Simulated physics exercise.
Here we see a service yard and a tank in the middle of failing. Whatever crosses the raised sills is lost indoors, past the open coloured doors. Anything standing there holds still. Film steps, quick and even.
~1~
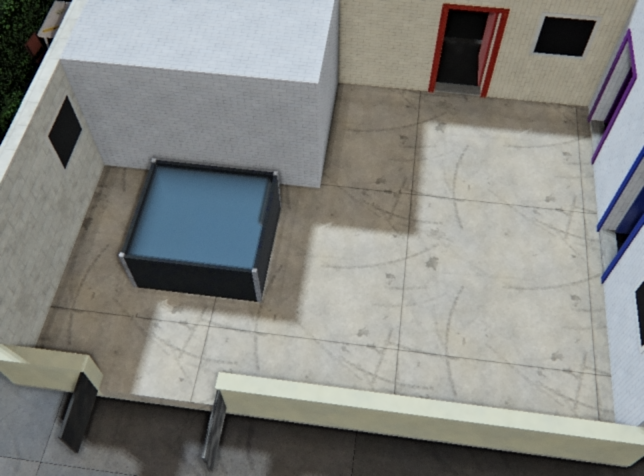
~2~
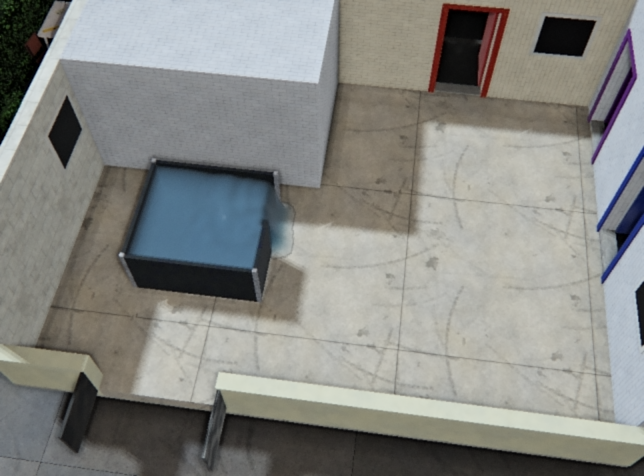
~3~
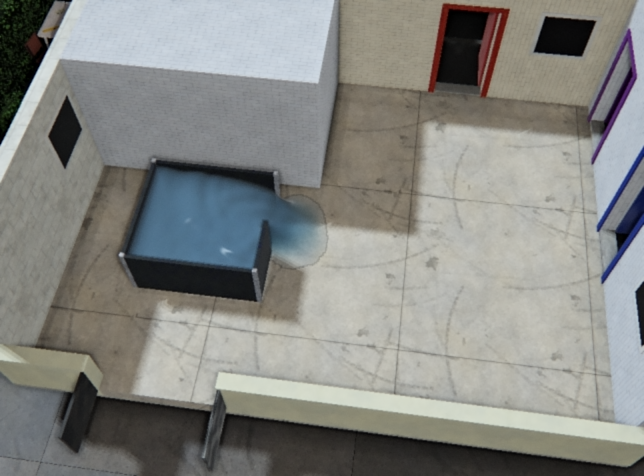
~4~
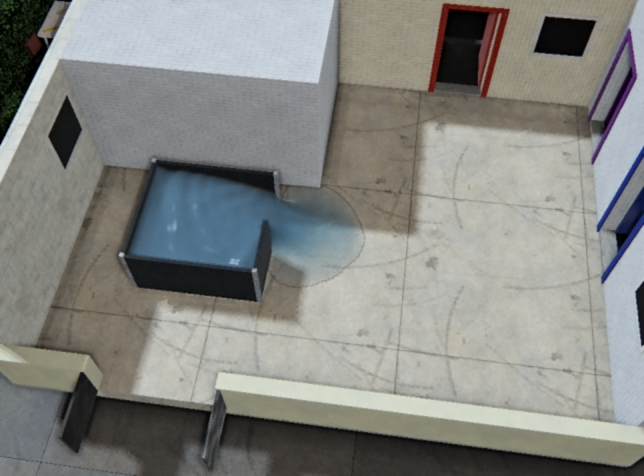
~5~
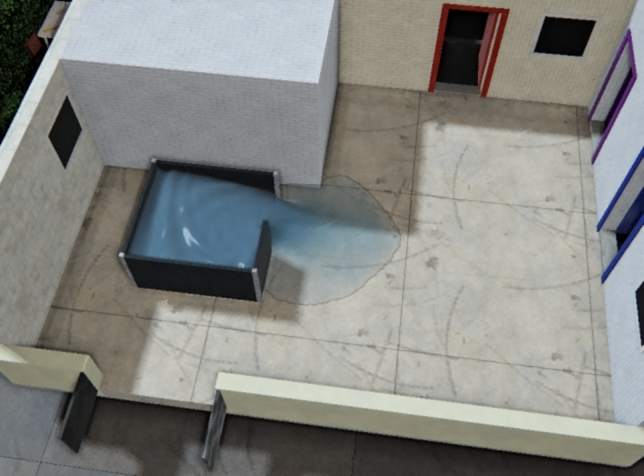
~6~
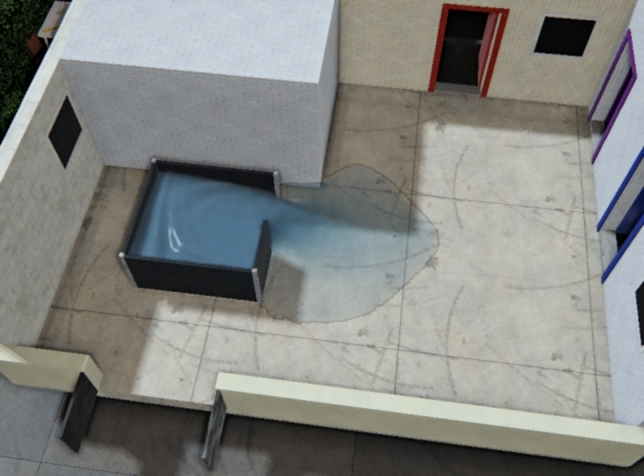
A walled concrete service yard is seen from a fixed high angle, with pale walls around it and low cream walls along the front. A dark-sided tank of blue water stands left of centre beside a white block, with a red-framed doorway behind. Water pours from a gap in the tank's right side and spreads rightward across the floor in a widening, thinning sheet.
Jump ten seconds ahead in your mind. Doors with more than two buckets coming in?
Red door: Over two; purple door: Over two; blue door: Over two.
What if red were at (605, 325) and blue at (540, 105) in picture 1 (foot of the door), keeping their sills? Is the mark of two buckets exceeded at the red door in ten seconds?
Well, the red door crosses the line.
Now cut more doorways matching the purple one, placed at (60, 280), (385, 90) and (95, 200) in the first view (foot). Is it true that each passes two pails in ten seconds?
Well, the first one doesn't reach it, the next doesn't reach it, and the last doesn't reach it.
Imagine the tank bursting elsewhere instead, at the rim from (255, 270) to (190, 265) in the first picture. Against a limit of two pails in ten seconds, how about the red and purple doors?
Red door: Falls short; purple door: Falls short.
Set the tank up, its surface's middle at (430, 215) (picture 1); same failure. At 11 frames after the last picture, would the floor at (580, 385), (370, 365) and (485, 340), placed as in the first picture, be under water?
Soaked, bone-dry, bone-dry.
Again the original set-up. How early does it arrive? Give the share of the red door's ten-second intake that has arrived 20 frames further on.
Roughly 20 percent.
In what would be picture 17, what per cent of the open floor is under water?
That works out to some 65 in a hundred.
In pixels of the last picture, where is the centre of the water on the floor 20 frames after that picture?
Roughly (387, 243).
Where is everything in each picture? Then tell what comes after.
In the first picture, still water in the tank at (202, 216).
In the second picture, water pours out at (272, 220) and has run to (282, 204).
In the third picture, the front is at (320, 250), out from the gap at (272, 221).
In the fourth picture, water pours out at (272, 222) and has run to (360, 242).
In the fifth picture, the front is at (396, 237), out from the gap at (272, 221).
In the sixth picture, the front is at (432, 232), out from the gap at (272, 221).
A moment on, water covers 40 % of the floor; the red door not reached, the purple door not reached, the blue door not reached.
Next, water covers 65 % of the floor; the red door wet at the sill, nothing in, the purple door not reached, the blue door under two buckets in.
Then, water covers 70 % of the floor; the red door under two buckets in, the purple door over two buckets in, the blue door over two buckets in.
Later, water covers 70 % of the floor; the red door over two buckets in, the purple door far over two buckets in, the blue door over two buckets in.
In the end, water covers 85 % of the floor; the red door over two buckets in, the purple door far over two buckets in, the blue door over two buckets in.
